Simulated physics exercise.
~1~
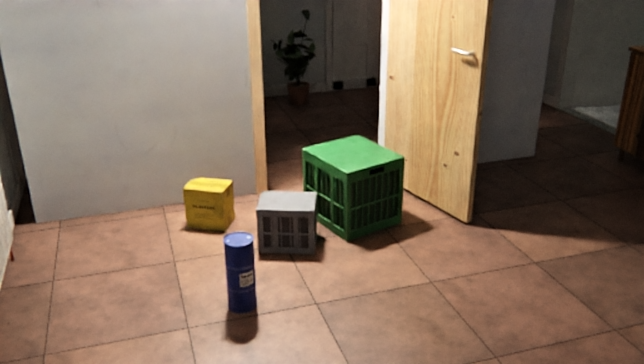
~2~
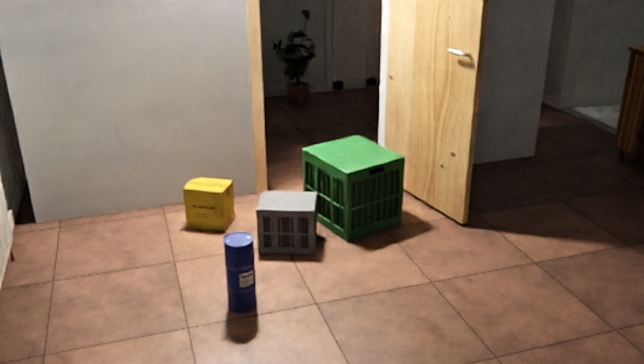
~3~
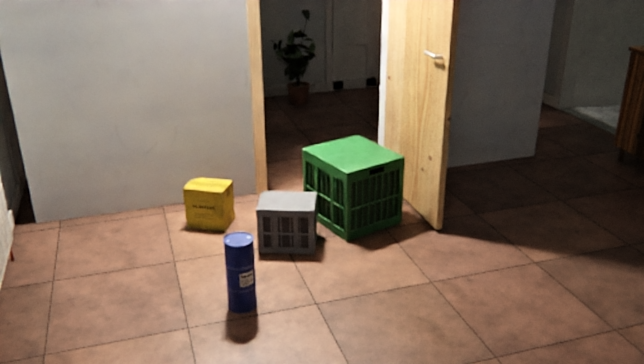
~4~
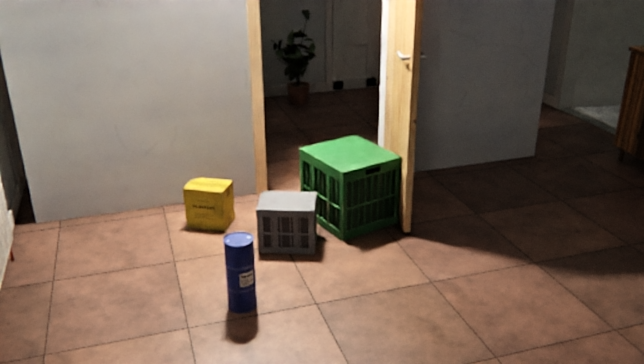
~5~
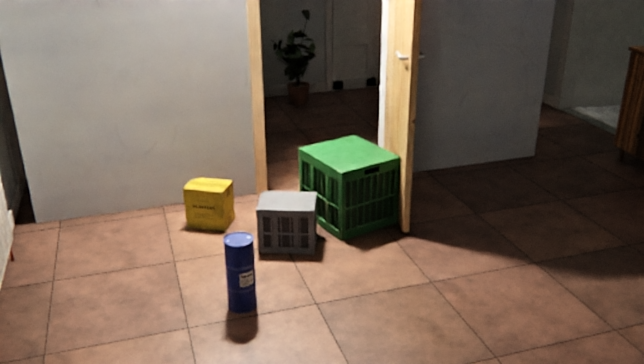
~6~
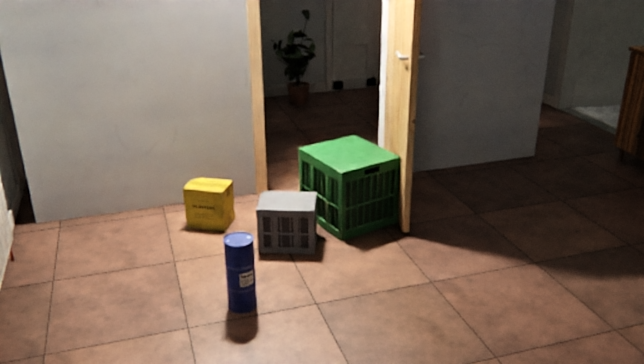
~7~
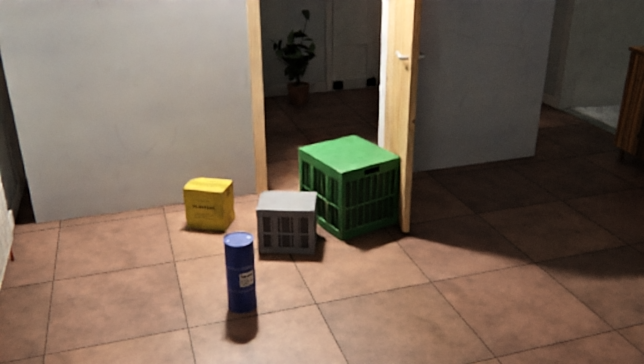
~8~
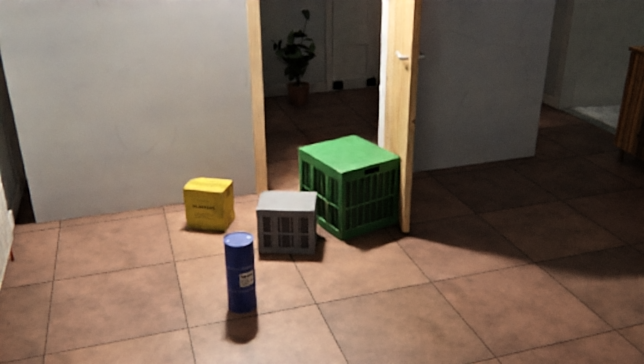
In a doorway with a tiled floor, a wooden door swings partway toward the left and comes to rest against a green crate, still open, while the crate, a grey crate, a yellow box and a blue canister stand in front of the opening.
